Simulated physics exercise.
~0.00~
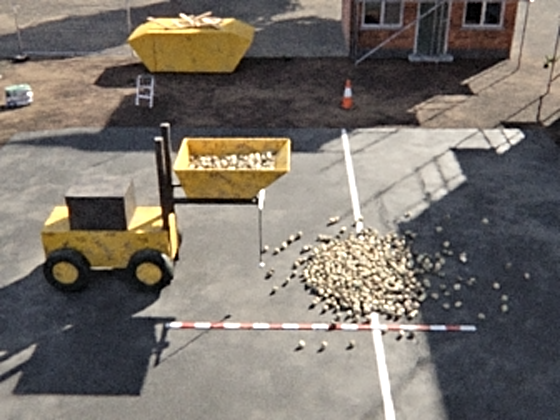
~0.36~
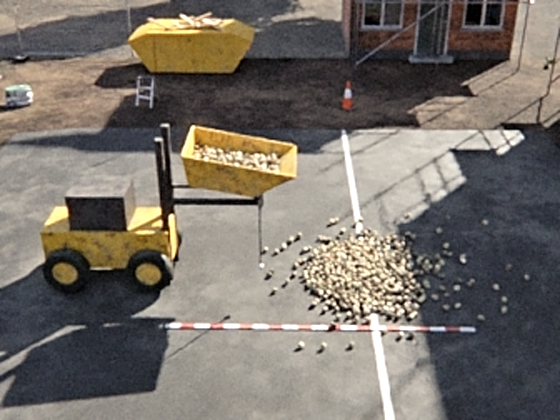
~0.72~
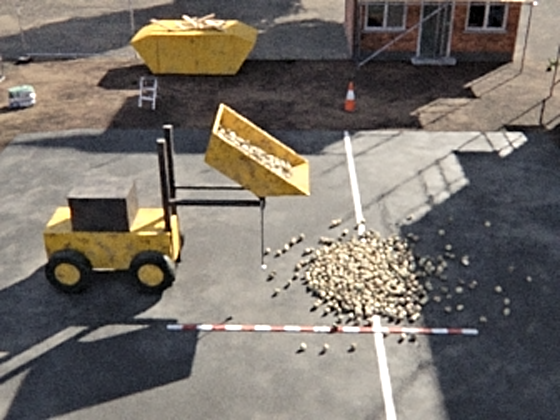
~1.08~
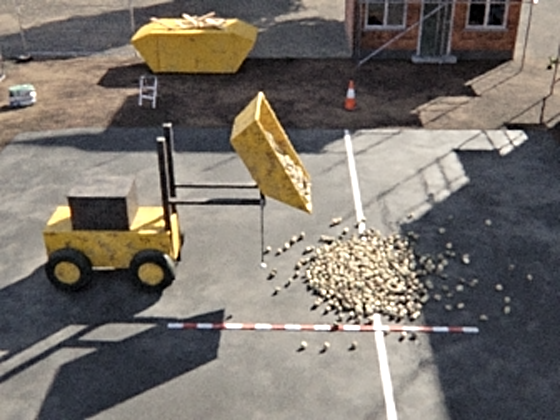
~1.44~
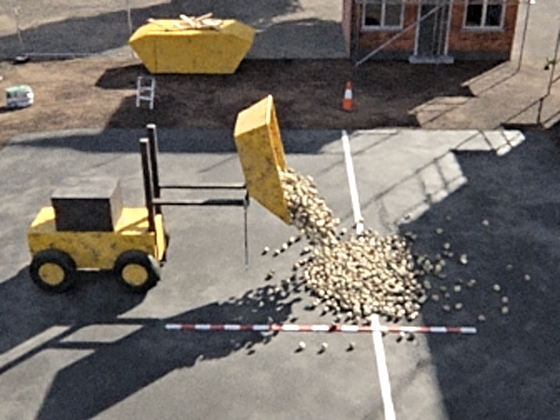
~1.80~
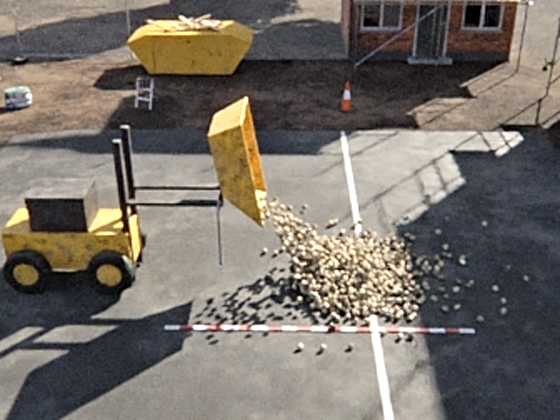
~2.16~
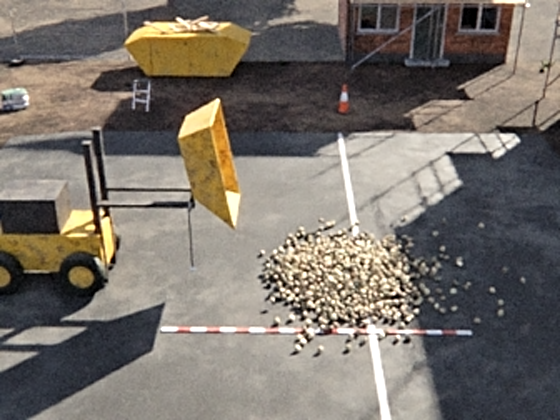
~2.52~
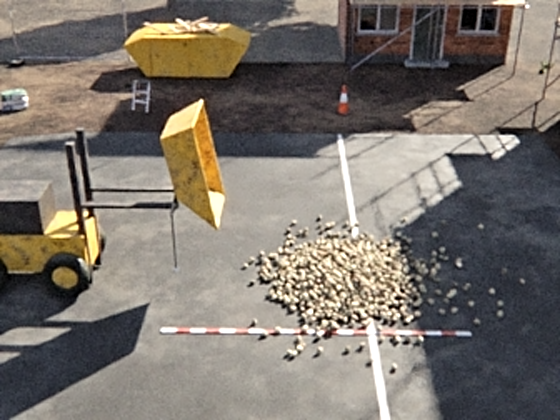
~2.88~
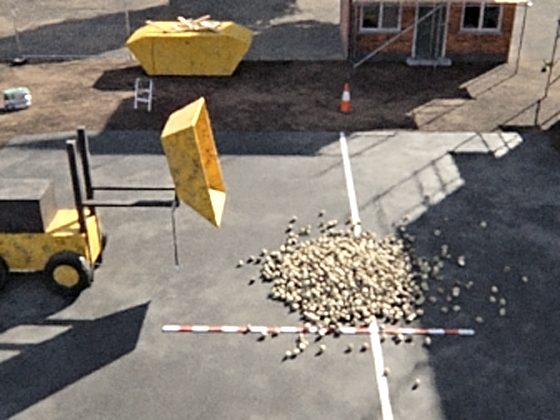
A yellow forklift tips its skip of stones onto a pile while backing left, ending empty.
